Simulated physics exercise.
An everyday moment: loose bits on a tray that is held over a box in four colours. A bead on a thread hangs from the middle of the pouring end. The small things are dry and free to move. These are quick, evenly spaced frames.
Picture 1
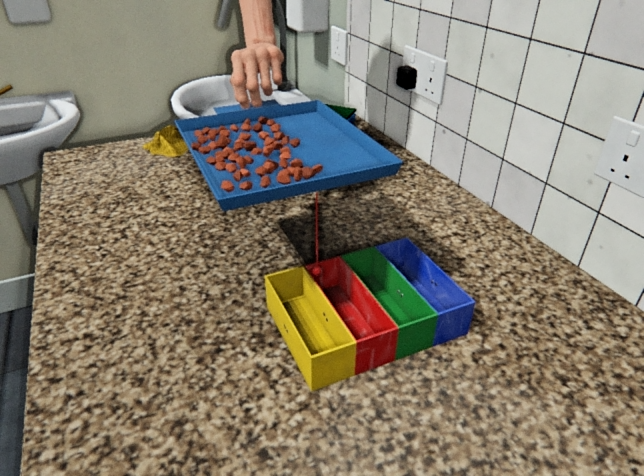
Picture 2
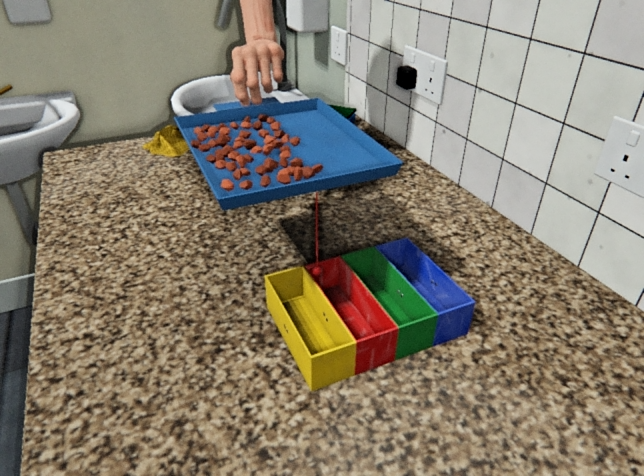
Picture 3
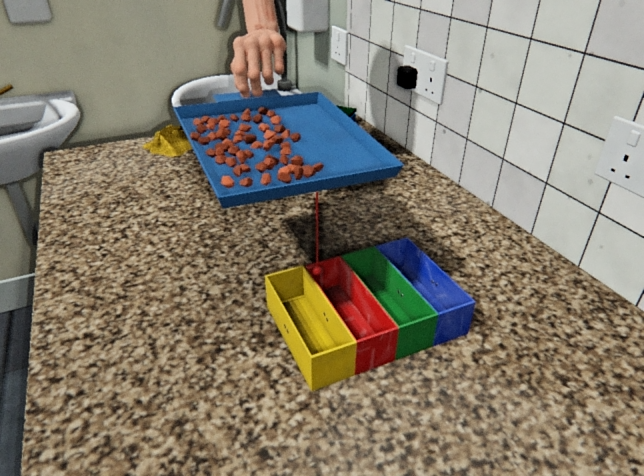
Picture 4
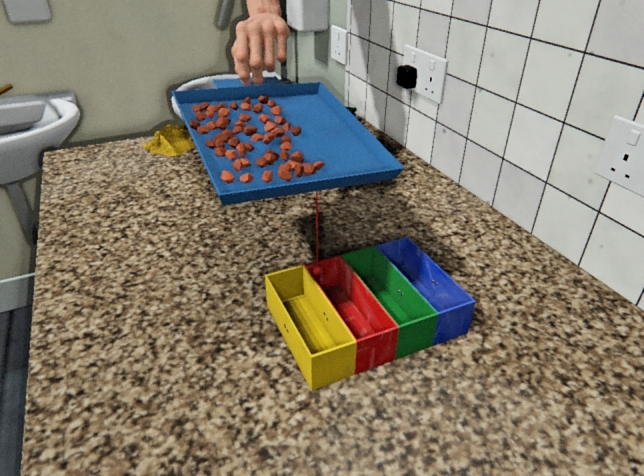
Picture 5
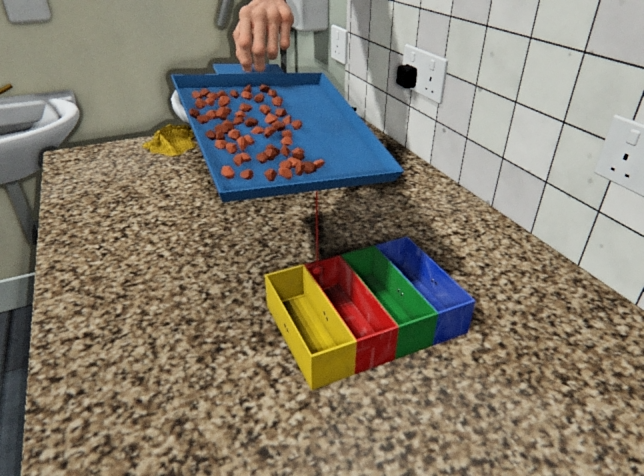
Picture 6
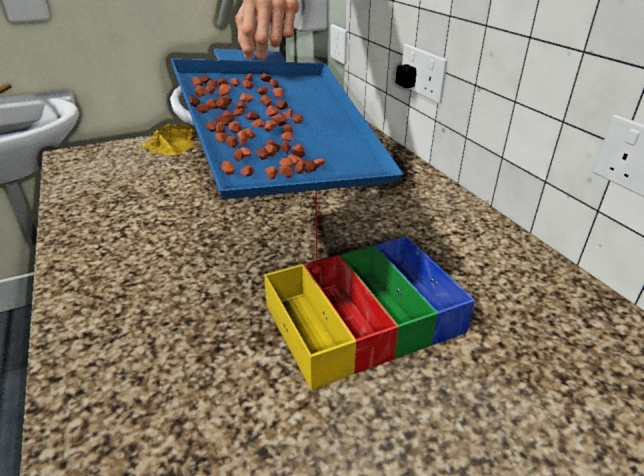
Blue tray of loose reddish bits tilting gradually, its far edge rising beneath a hand, above a yellow, red, green and blue box.
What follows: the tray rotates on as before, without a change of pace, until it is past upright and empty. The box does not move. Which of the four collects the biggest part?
The green cell gets the most.
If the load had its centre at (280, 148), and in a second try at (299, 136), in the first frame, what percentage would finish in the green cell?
In turn 40 and 70 in a hundred.
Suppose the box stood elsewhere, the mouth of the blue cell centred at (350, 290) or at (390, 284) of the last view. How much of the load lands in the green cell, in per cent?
The first gives 10 %, the second 40 %.
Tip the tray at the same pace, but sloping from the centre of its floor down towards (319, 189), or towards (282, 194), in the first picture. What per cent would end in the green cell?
In turn 10 and 0 in a hundred.
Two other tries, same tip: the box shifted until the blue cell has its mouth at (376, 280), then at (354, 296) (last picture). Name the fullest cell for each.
The first try: The blue cell. The second: The blue cell.
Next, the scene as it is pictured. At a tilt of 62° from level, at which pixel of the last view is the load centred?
Roughly at (338, 174).
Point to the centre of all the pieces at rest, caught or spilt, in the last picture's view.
Around (382, 310).
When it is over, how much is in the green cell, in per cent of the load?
Near 50 %.
Just after the last frame, tray tipped steeply; almost all on the tray; about a tenth falling or outside the box.
A moment on, tray tipped right over; roughly half on the tray; roughly a quarter in the green cell; about a tenth in the blue cell; about a tenth in the red cell; just a few in the yellow cell; about a tenth falling or outside the box.
Further on, tray tipped past a quarter turn; roughly half in the green cell; roughly a quarter in the red cell; roughly a quarter in the blue cell; just a few in the yellow cell; just a few falling or outside the box.
When it is over, tray tipped past a quarter turn; roughly half in the green cell; roughly a quarter in the red cell; roughly a quarter in the blue cell; just a few in the yellow cell; just a few outside the box.
